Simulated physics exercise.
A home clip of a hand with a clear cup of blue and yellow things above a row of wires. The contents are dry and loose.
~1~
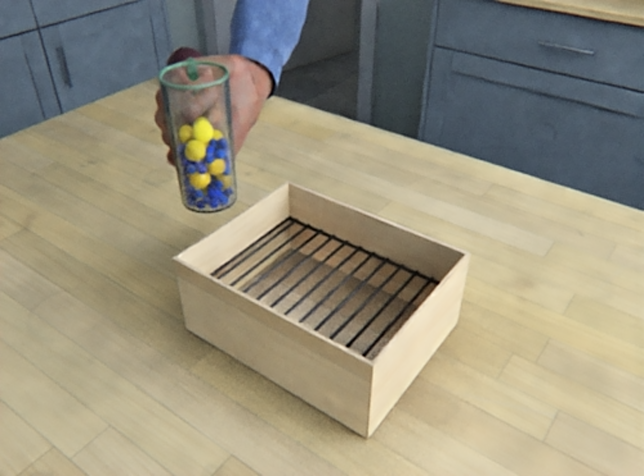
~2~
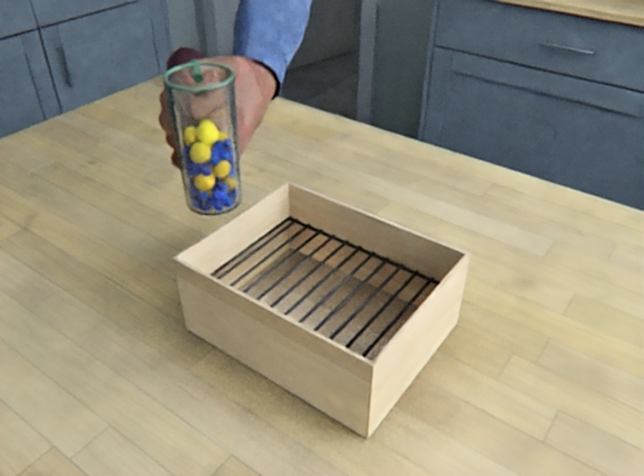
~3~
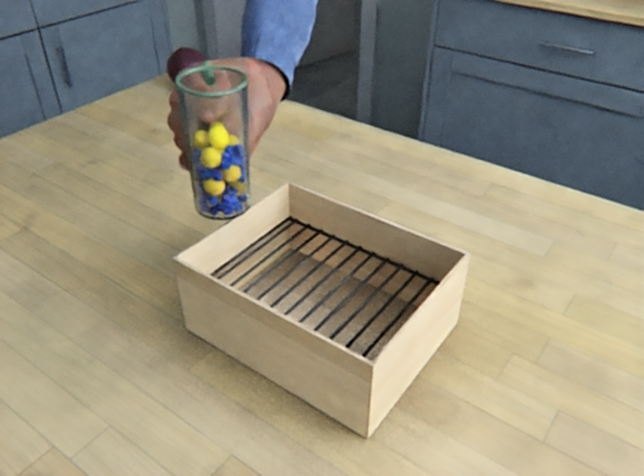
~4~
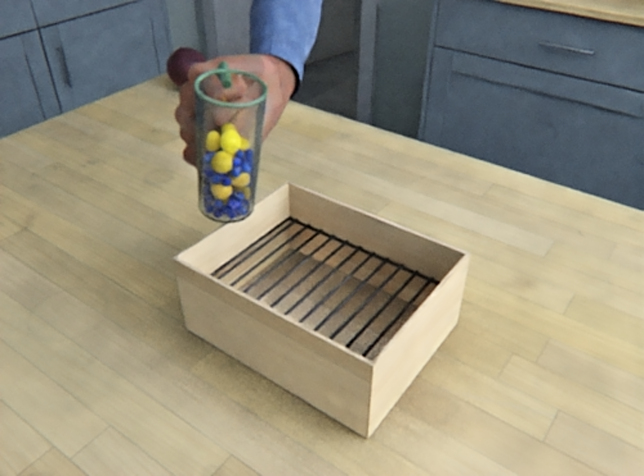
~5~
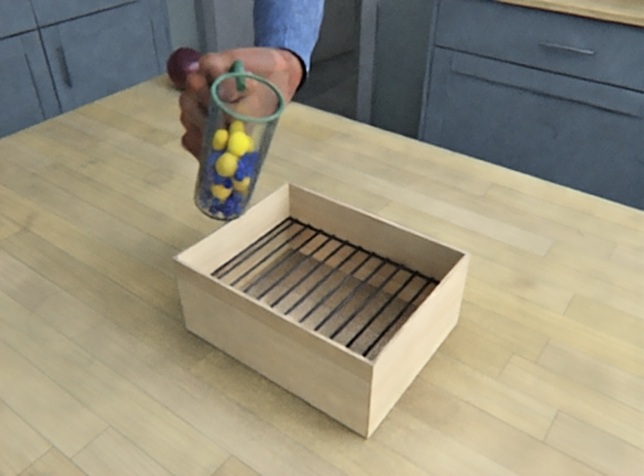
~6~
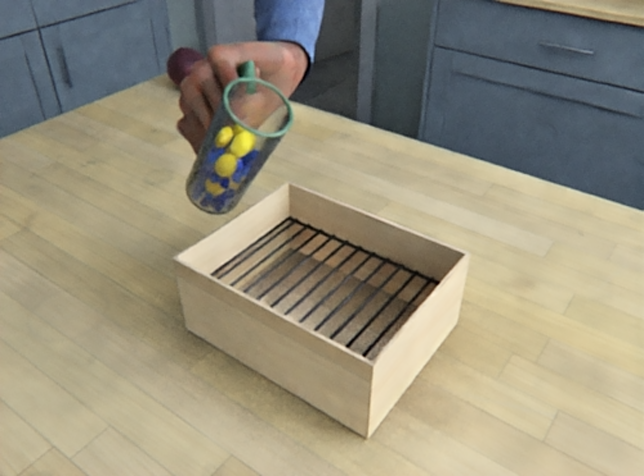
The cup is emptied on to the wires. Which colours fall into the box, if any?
In the end the blue ones drop through, and the yellow ones stay on top.
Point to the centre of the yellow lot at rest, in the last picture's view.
Roughly at (356, 275).
Then, 0.31 s later than the last frame, blue ones, every one in the cup; yellow ones, every one in the cup.
Then, 0.64 s later than the last frame, blue ones, every one in the cup; yellow ones, every one in the cup.
Then, 1.03 s later than the last frame, blue ones, roughly a third in the cup, roughly half on or over the wires, roughly a quarter under the rack; yellow ones, about a tenth in the cup, the larger part on or over the wires.
When it is over, blue ones, every one under the rack; yellow ones, every one on the wires, not one under the rack.
